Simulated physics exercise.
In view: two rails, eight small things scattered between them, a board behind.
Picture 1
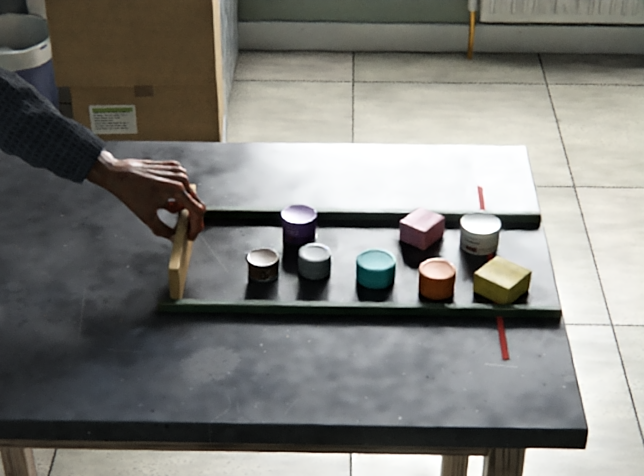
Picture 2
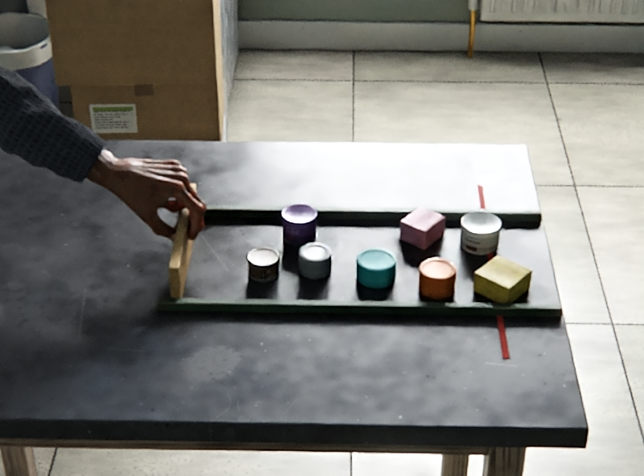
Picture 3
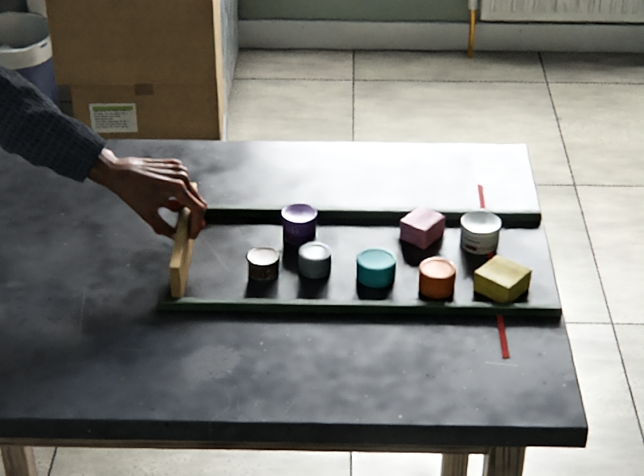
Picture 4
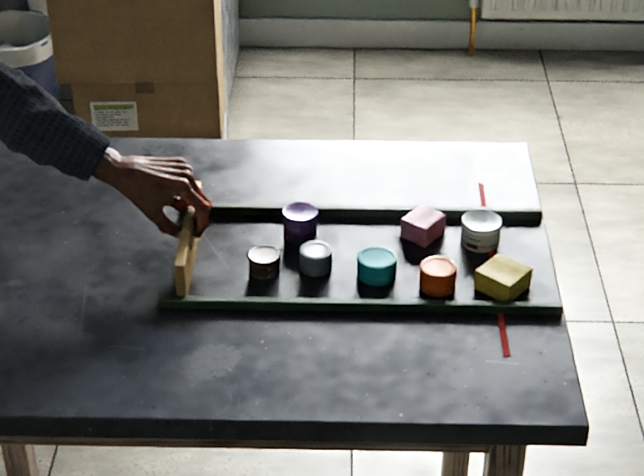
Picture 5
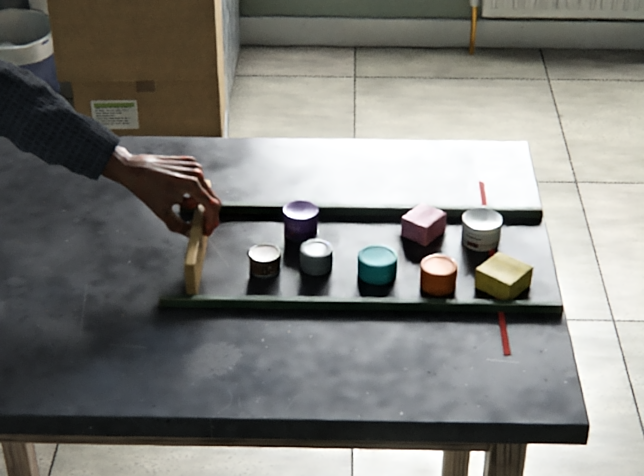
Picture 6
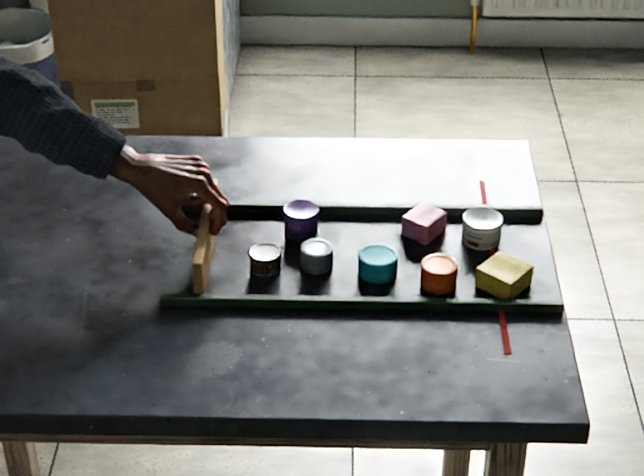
A hand slides a wooden board slightly right between two rails toward small pots and blocks.
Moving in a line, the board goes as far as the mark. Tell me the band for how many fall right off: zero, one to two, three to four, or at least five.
Band: One to two.
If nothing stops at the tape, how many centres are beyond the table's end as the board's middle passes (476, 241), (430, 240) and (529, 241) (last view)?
The counts would come out as 1, 0 and 4.
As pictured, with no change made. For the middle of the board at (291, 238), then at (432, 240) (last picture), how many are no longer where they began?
First position 3; second position 8.
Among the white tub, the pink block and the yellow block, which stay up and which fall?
I reckon the white tub takes a fall, the pink block is still there and the yellow block is still there.
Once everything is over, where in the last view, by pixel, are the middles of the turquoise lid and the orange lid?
About (542, 255), and the other about (518, 285).
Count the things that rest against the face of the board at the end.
Number: 4.
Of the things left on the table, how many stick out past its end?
It would come to 3.
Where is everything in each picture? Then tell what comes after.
The first frame shows yellow block (502, 281); white tub (480, 234); orange lid (437, 280); board (184, 242); tape (491, 264).
The second frame shows white tub (480, 233); board (184, 241).
The third frame shows orange lid (437, 278); brown pot (264, 264).
The fourth frame shows yellow block (503, 278); purple pot (300, 222).
The fifth frame shows white tub (481, 230); grey lid (316, 257).
The sixth frame shows yellow block (504, 276); white tub (482, 229); orange lid (439, 274); board (206, 236); tape (493, 259).
Soon after, none off yet; yellow block at rest near (504, 276); white tub at rest near (482, 229); orange lid at rest near (439, 274).
After that, none off yet; yellow block at rest near (511, 276); white tub moving near (493, 229); orange lid displaced about its own width near (472, 284).
In the end, the number that fall off is one or two; gone, white tub.
